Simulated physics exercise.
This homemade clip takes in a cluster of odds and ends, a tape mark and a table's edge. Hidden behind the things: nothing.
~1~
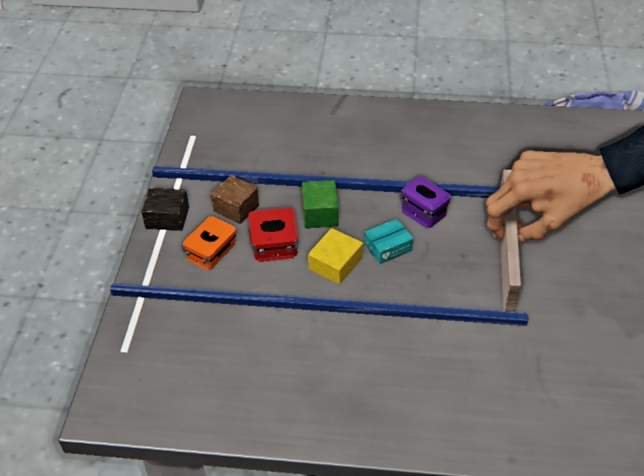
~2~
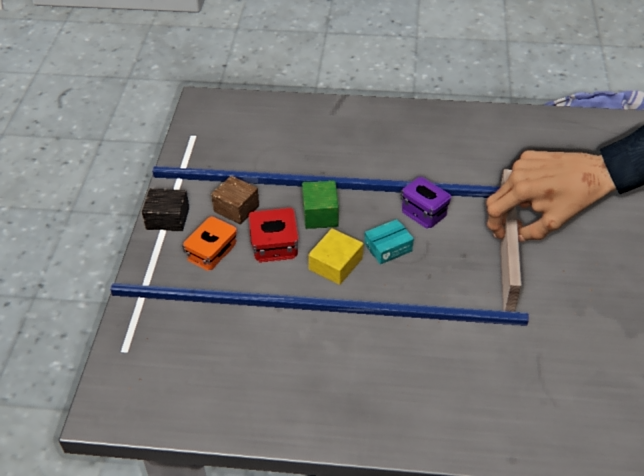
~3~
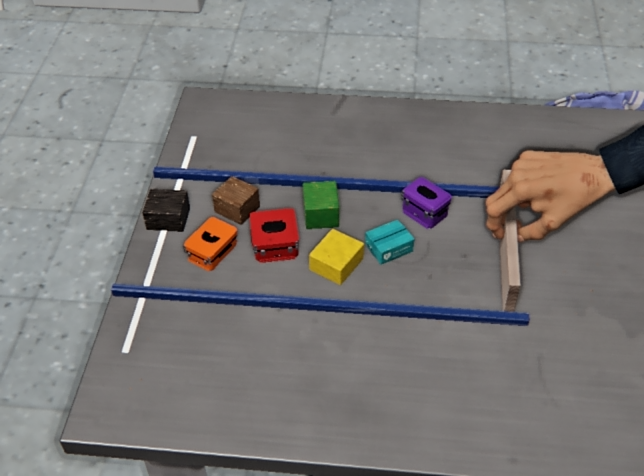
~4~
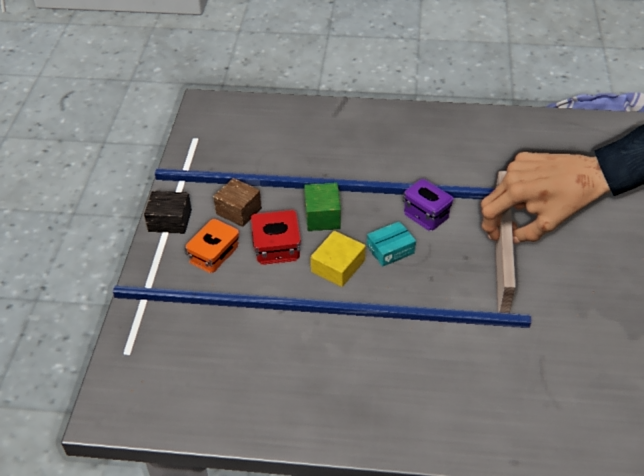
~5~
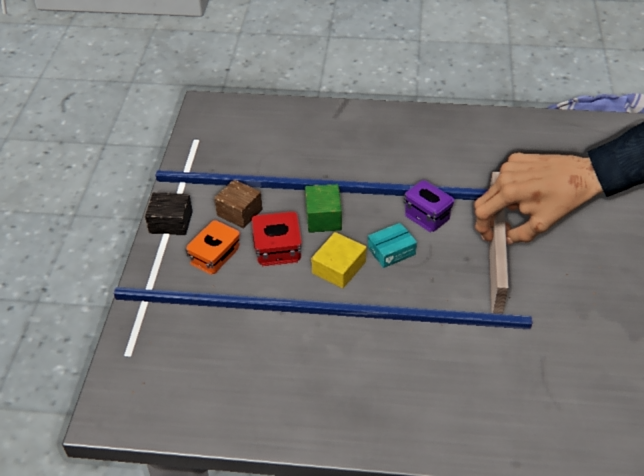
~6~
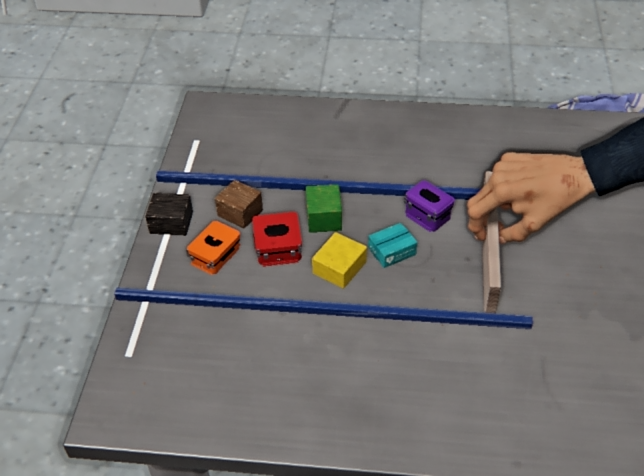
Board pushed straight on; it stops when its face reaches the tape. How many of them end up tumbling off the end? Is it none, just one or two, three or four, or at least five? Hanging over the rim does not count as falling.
The number that drop off is at least five.
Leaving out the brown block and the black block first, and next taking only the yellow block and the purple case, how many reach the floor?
The first try gives 3, the second gives 4.
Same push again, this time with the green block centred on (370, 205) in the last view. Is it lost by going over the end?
Result: Green block not saved.
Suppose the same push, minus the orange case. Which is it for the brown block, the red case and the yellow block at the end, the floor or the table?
The brown block goes down, the red case goes down, the yellow block stays put.
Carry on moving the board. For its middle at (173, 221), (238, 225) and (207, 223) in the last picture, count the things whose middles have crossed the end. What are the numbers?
Past-the-end tally - position 1: 5, position 2: 1, position 3: 2.
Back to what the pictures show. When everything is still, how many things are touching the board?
Count recorded: 3.
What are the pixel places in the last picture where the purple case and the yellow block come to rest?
Reading them off: First (164, 186); then (137, 257).
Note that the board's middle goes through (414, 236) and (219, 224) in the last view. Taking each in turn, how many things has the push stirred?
Moved so far: 2, later 8.
A little later, none off yet; black block at rest near (170, 214); orange case at rest near (215, 249); brown block at rest near (239, 204).
Next, none off yet; black block shifted a little near (151, 217); orange case shifted about its own width near (171, 257); brown block shifted about its own width near (190, 198).
When it is over, the number that fall off is five or more; down, green block, red case, brown block, orange case and black block.
